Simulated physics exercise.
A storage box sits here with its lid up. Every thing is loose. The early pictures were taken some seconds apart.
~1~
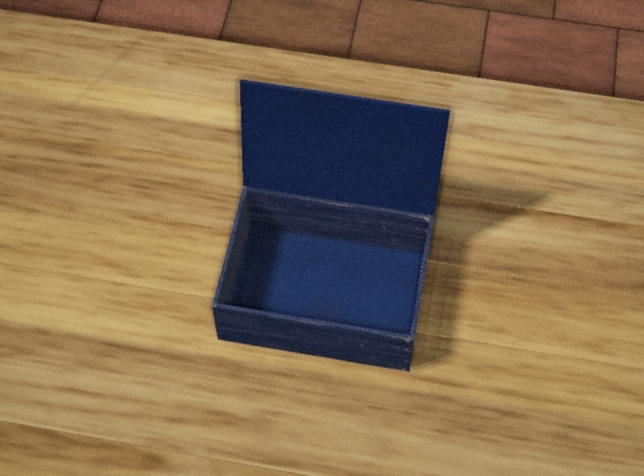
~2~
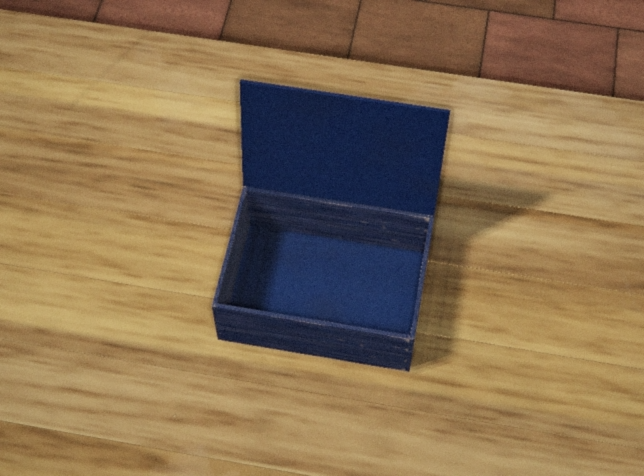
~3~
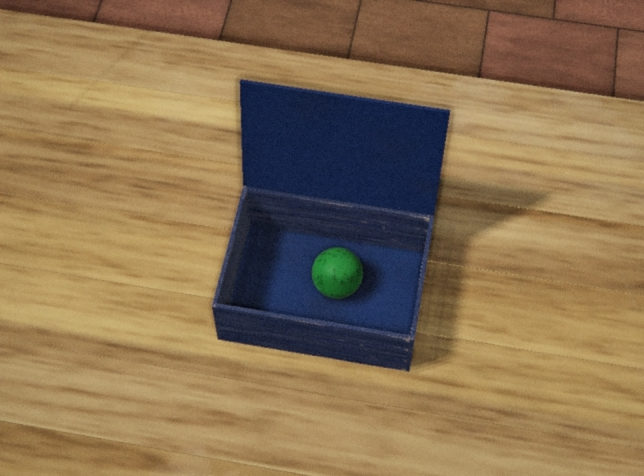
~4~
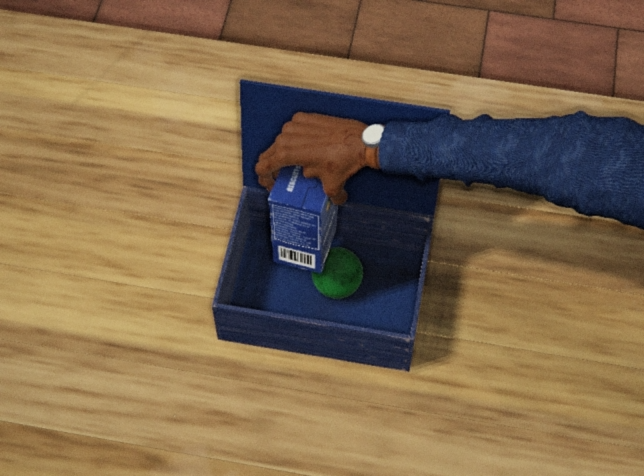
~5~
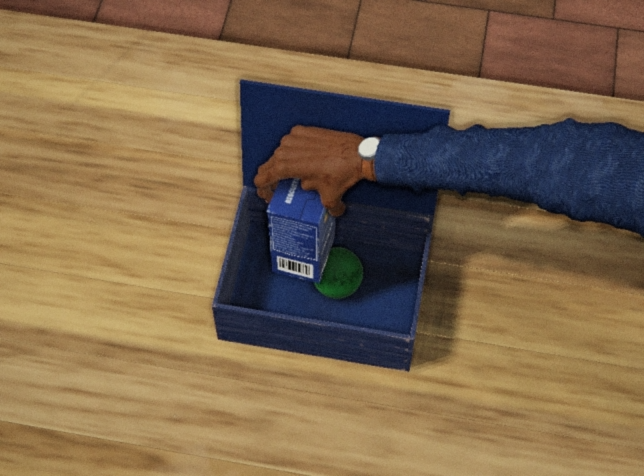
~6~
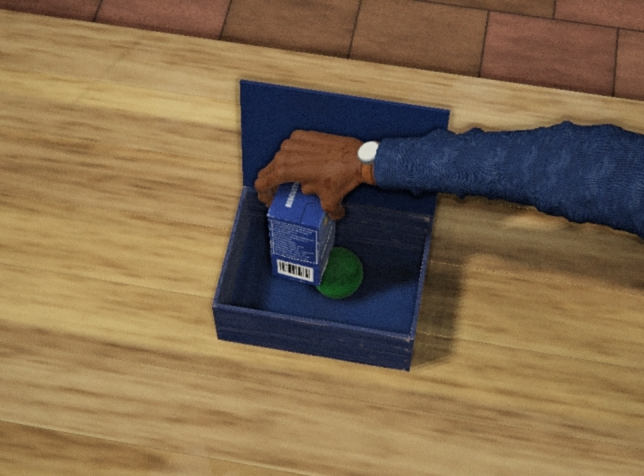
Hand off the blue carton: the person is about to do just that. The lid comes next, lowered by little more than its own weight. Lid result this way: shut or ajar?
Shut.
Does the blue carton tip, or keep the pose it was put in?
Once everything settles, it ends up at a slant.
Then, 0.40 s on from there, blue carton turned 48° from how it was put near (283, 256); green ball shifted about its own width.
Then, 1.60 s on from there, lid 55° above the rim; blue carton turned 48° from how it was put near (283, 257); green ball shifted about its own width.
Then, 2.10 s on from there, lid 24° above the rim; blue carton on its side near (292, 287); green ball shifted about its own width.
In the end, lid shut; toppled in the box, blue carton; moved from the start, green ball. At the end, from the last picture's camera, blue carton near (293, 288).
